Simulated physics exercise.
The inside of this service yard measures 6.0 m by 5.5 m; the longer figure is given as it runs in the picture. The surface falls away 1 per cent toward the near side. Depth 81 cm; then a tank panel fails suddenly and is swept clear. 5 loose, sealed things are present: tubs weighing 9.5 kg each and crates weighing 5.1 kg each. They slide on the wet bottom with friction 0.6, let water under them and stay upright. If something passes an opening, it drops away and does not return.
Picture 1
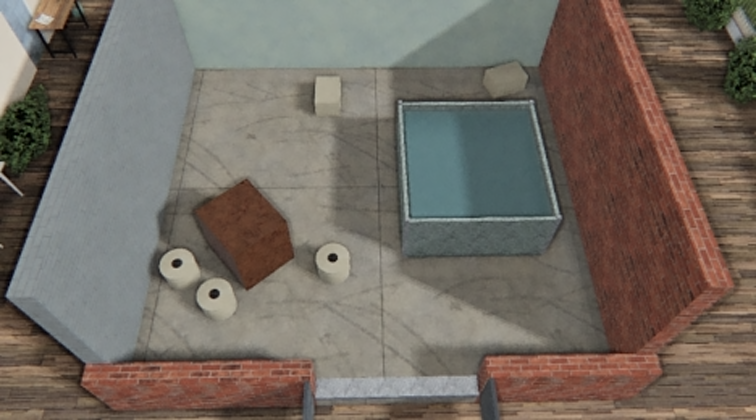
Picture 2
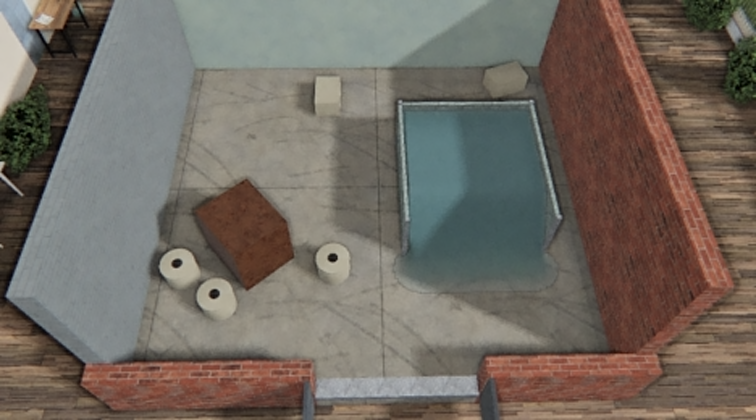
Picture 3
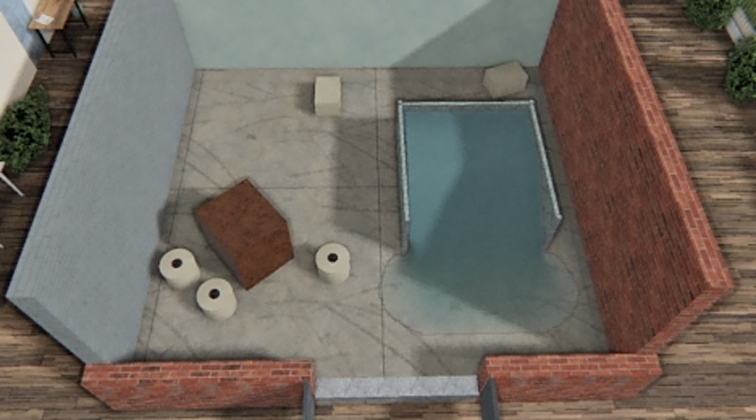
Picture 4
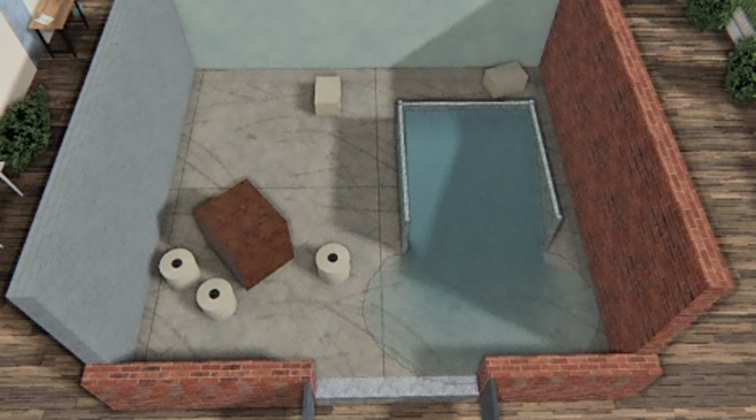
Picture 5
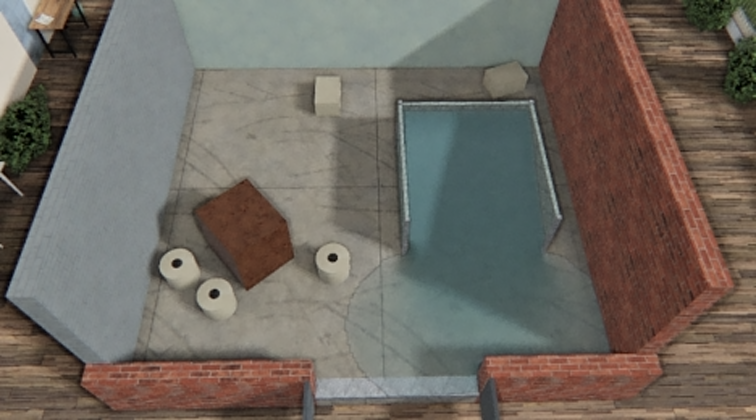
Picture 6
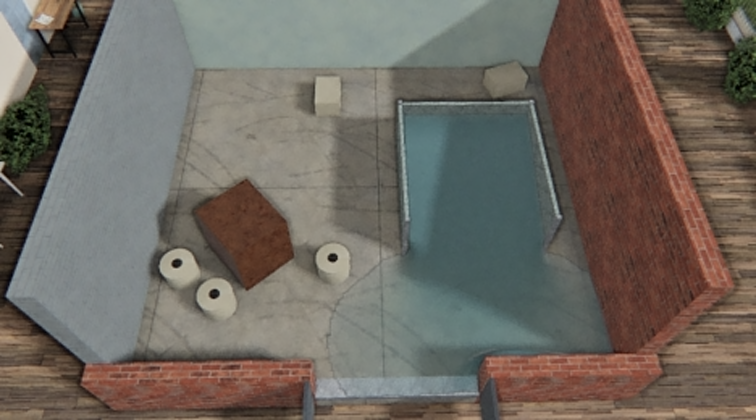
To begin with, a walled yard holds a square tank of blue water at right, with a brown block and three pale tubs at left. The tank's near wall disappears and water spreads across the floor toward the near opening, then widens leftward, while the objects stay put.
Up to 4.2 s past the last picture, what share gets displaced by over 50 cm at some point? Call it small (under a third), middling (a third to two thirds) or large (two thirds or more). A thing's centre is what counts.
Small, under a third.
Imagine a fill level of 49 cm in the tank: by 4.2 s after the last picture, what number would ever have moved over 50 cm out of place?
1.
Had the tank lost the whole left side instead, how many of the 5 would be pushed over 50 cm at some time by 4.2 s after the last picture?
The answer would then be 5.
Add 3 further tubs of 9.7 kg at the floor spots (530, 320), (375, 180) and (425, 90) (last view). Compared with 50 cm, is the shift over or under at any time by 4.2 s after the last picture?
Each in turn ends up beyond the limit, within the limit, beyond the limit.
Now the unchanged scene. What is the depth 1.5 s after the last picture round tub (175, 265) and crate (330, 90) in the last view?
Depth approx. 0 cm / 0 cm.
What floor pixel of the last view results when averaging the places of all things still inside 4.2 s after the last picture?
(285, 204).
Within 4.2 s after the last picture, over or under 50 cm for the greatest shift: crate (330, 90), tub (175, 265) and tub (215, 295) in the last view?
Well, in turn that's not reaching it, not reaching it, not reaching it.
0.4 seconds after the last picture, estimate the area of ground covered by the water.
10.5 m2.
Then, 0.4 s after the last picture 0 of 5 are over 50 cm from their spots; 0 afloat.
Then, 1.5 s after the last picture 0 of 5 are over 50 cm from their spots; 0 afloat.
Then, 2.8 s after the last picture 1 of 5 are over 50 cm from their spots; 0 afloat.
Then, 4.2 s after the last picture 1 of 5 are over 50 cm from their spots, and 1 have been at some point; 2 afloat.
